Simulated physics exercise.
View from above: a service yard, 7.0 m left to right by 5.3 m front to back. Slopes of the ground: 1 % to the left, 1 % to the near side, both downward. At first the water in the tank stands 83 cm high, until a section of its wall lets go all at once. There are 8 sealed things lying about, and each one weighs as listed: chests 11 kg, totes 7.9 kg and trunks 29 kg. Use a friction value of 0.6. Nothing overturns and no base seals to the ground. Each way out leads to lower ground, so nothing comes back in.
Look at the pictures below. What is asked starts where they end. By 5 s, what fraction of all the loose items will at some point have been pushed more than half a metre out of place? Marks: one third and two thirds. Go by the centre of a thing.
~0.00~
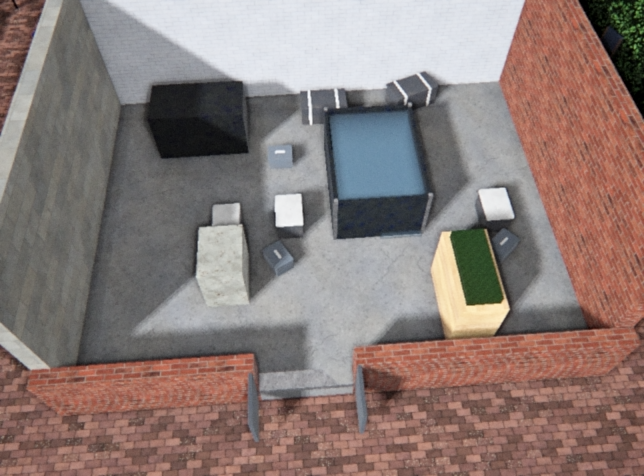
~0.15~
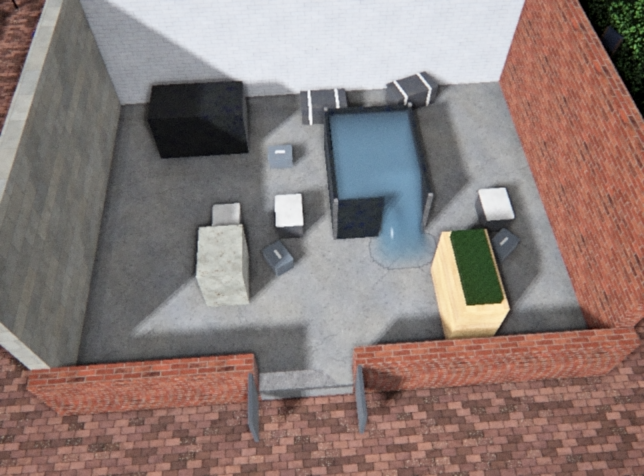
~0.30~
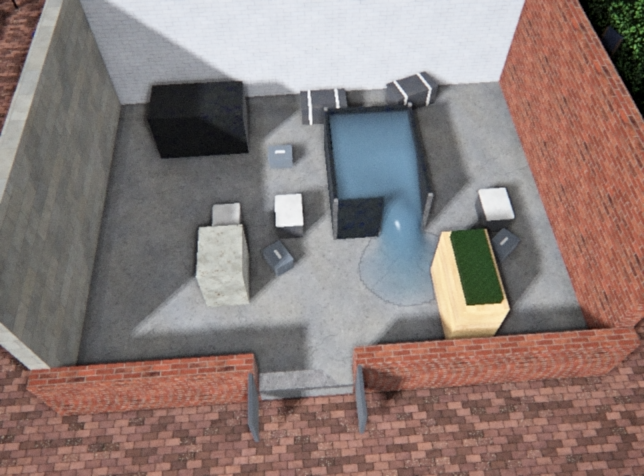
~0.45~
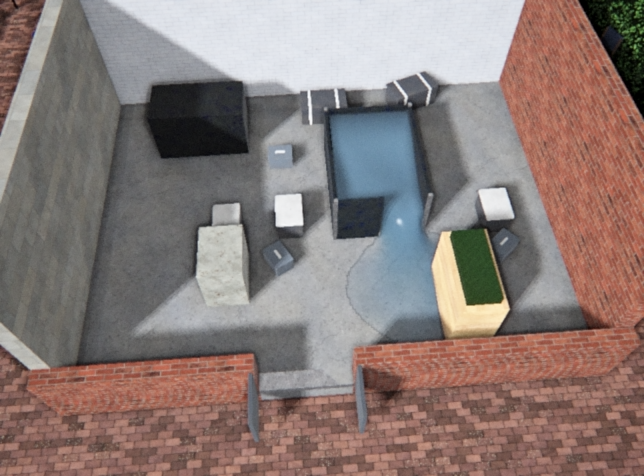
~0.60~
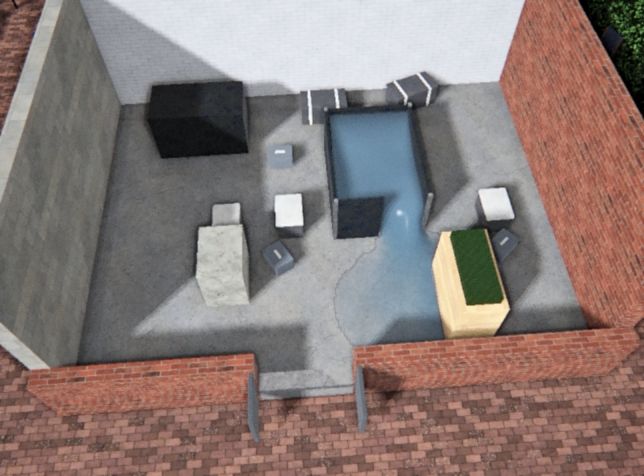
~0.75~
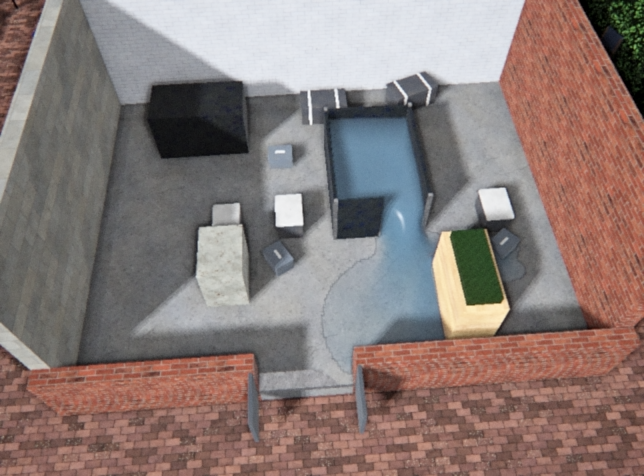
Lowest of the three bands.
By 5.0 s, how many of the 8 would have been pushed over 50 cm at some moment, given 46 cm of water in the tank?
That would make 1 of them.
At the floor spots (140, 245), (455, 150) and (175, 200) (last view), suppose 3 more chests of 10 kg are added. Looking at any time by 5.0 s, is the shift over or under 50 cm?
So it's stays below, then stays below, then stays below.
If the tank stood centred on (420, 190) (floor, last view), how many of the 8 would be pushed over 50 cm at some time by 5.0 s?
In that case the number is 4.
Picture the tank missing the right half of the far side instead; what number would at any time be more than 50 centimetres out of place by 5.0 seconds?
Then it comes to 3.
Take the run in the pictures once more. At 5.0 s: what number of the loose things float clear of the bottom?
The count is 0.
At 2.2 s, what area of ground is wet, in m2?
That flooded area is roughly 13 m2.
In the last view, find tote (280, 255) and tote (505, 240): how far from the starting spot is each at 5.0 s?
0 cm, then 250 cm.
After 1.1 s 0 of 8 are over 50 cm from their spots; 0 afloat.
After 2.2 s 1 of 8 are over 50 cm from their spots; 1 afloat.
After 3.5 s 1 of 8 are over 50 cm from their spots; 0 afloat.
After 5.0 s 2 of 8 are over 50 cm from their spots, and 2 have been at some point; 0 afloat.
